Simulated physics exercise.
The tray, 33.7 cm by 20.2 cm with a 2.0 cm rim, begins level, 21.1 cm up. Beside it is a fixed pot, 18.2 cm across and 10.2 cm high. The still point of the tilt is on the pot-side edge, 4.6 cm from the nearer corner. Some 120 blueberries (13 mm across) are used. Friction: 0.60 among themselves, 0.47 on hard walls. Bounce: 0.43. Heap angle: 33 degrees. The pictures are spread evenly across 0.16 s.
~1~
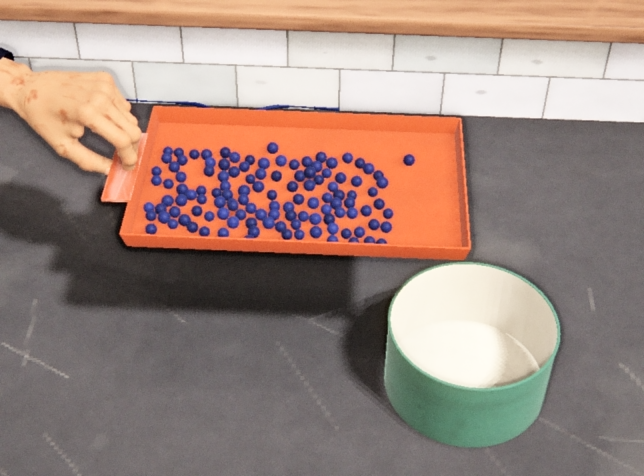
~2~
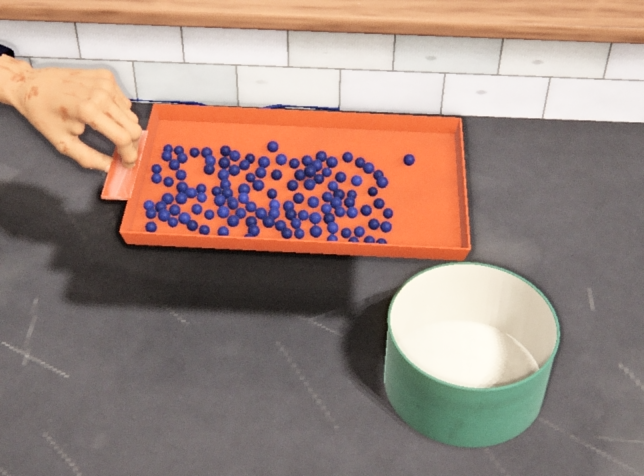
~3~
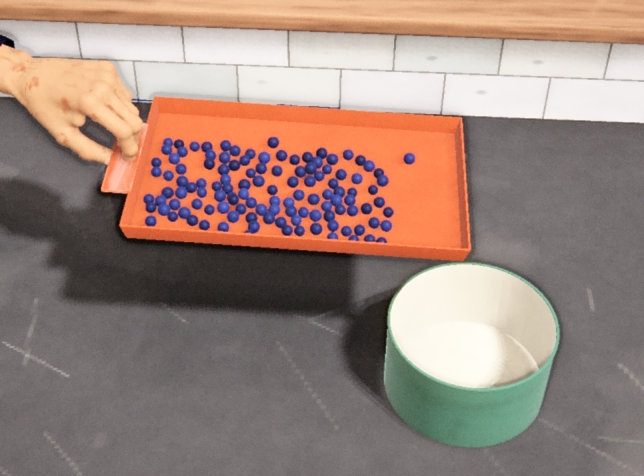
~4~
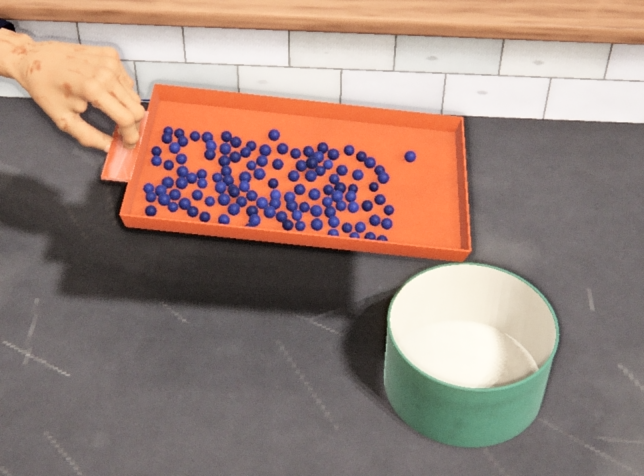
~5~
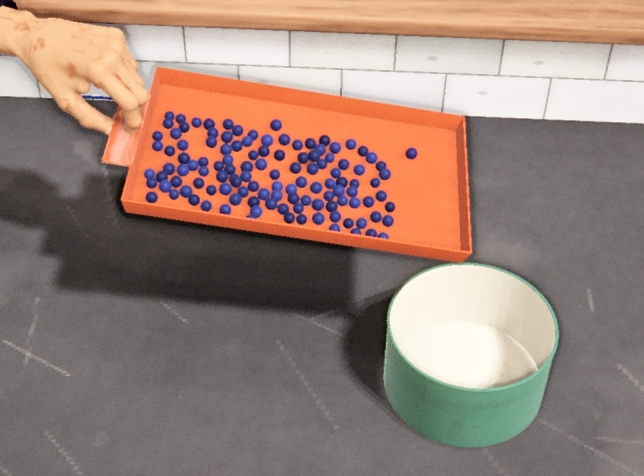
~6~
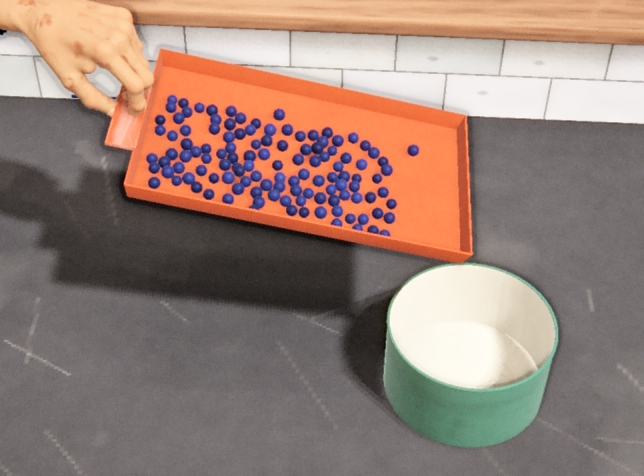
On a dark grey, scratched countertop below white tiles and a wooden ledge, seen from above at an angle, the view stays still. A hand at the left grips the handle of a shallow orange tray scattered with small dark blue berries, and a green pot with a white interior stands at the lower right. Slowly, the hand raises the tray's left end while its right end stays in place, and the berries stay spread across it.
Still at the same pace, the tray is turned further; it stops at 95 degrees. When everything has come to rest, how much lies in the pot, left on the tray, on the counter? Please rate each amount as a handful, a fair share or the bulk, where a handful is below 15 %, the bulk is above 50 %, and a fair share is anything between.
Pot: The bulk; tray: A handful; counter: A fair share.
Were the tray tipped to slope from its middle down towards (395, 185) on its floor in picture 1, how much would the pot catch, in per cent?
That would be close to 30 per cent.
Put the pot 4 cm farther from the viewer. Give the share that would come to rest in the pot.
In that case about 65 percent would end up there.
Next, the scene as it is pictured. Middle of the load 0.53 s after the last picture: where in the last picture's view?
Roughly (489, 235).
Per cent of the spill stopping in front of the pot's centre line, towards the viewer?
I'd put it at around 50 per cent.
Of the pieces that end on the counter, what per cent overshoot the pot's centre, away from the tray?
Share: Around 100 %.
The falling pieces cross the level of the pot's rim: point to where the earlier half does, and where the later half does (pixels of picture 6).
Roughly (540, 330) to start, and after that (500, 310).
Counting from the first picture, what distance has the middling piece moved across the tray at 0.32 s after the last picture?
7 cm.
Then, 0.32 s after the last picture, tilt 53 degrees; the tray holds 100 %, the pot 0 %.
Then, 0.53 s after the last picture, tilt 80 degrees; the tray holds 80 %, the pot 0 %.
Then, 0.86 s after the last picture, tilt 95 degrees; the tray holds 5 %, the pot 60 %.
In the end, pot 70 %, tray 0 %, counter 30 %.
